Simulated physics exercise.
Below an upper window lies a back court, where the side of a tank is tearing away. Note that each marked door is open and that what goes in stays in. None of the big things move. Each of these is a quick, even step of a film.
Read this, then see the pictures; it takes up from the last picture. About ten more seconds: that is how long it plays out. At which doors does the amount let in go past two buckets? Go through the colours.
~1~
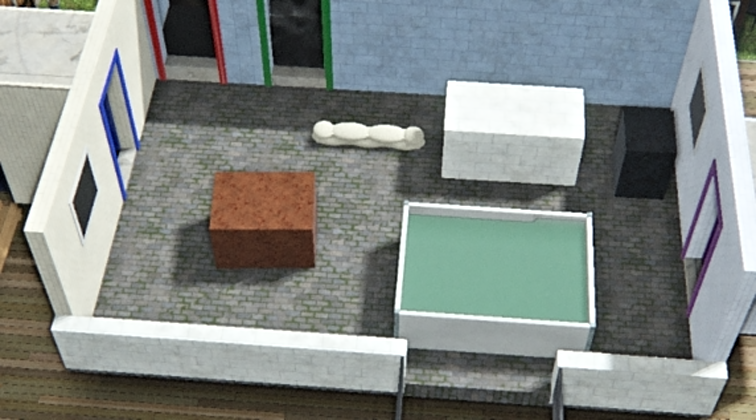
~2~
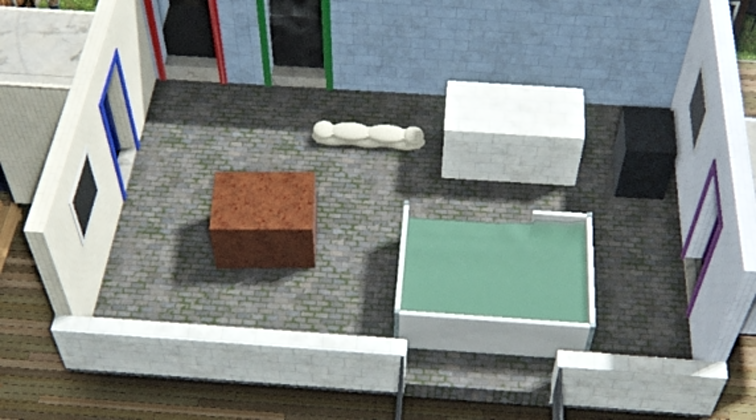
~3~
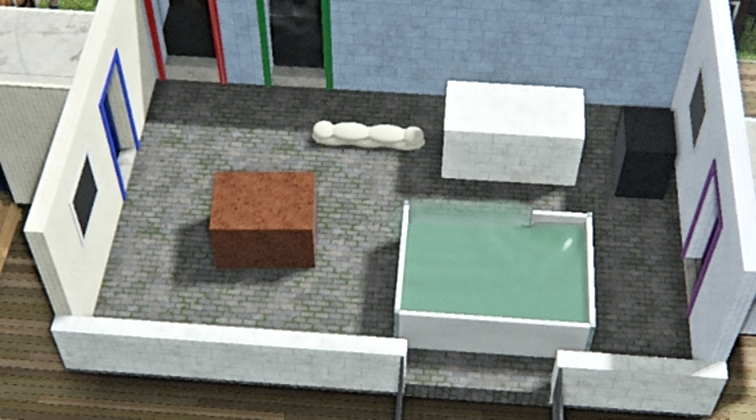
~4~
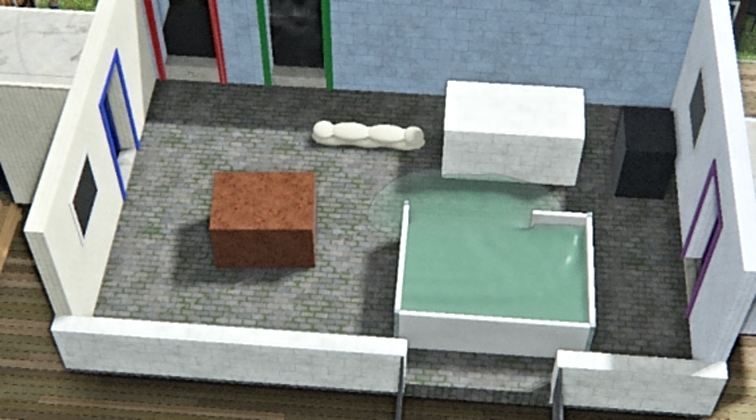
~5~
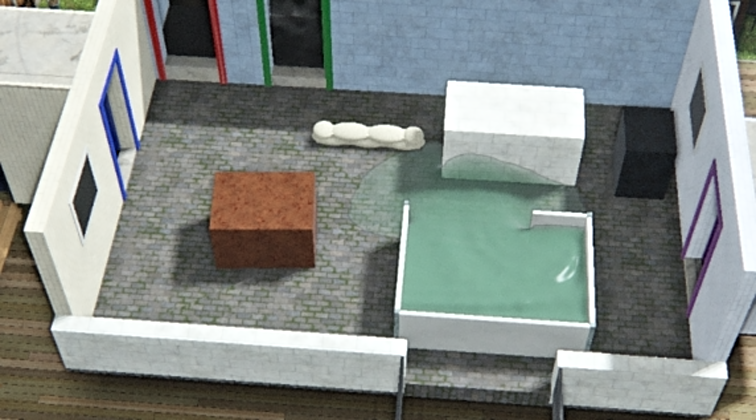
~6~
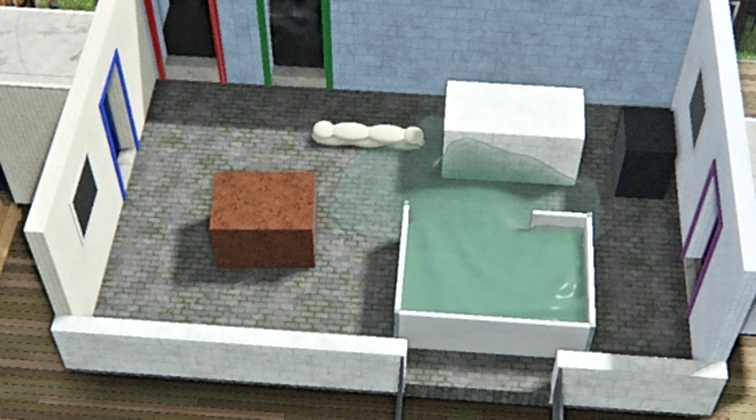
Blue door: Over two buckets; red door: At most two buckets; green door: At most two buckets; purple door: Over two buckets.
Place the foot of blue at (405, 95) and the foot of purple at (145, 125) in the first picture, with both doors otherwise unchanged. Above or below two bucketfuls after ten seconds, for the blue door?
Blue door: Gets flooded.
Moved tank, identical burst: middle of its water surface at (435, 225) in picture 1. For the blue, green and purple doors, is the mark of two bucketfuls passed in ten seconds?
Blue: Crosses the threshold, green: Falls short, purple: Falls short.
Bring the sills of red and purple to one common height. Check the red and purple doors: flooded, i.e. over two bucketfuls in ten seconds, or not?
Red door: Exceeds the limit; purple door: Falls short.
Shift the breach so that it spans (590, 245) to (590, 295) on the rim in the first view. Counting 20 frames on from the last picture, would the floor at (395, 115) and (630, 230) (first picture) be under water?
In the order asked: Unwetted, then inundated.
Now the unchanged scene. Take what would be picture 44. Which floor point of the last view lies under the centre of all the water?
About (405, 220).
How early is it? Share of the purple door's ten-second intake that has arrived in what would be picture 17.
It would be roughly 0 percent of the ten-second total.
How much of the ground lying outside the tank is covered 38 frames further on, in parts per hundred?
Estimated share: Around 90 %.
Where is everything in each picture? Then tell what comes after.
In the first picture, the tank at (496, 266) is whole and still.
In the second picture, the front is at a hidden place, out from the gap on the tank's far side.
In the third picture, water pours out on the tank's far side and has run to (395, 218).
In the fourth picture, the front is at (534, 184), out from the gap on the tank's far side.
In the fifth picture, water pours out on the tank's far side and has run to (424, 148).
In the sixth picture, the front is at (430, 120), out from the gap on the tank's far side.
A moment on, water covers 25 % of the floor; the blue door not reached, the red door not reached, the green door not reached, the purple door not reached.
Next, water covers 55 % of the floor; the blue door not reached, the red door not reached, the green door wet at the sill, nothing in, the purple door wet at the sill, nothing in.
Then, water covers 70 % of the floor; the blue door far over two buckets in, the red door wet at the sill, nothing in, the green door wet at the sill, nothing in, the purple door over two buckets in.
Later, water covers 90 % of the floor; the blue door far over two buckets in, the red door wet at the sill, nothing in, the green door wet at the sill, nothing in, the purple door over two buckets in.
In the end, water covers 95 % of the floor; the blue door far over two buckets in, the red door wet at the sill, nothing in, the green door wet at the sill, nothing in, the purple door over two buckets in.
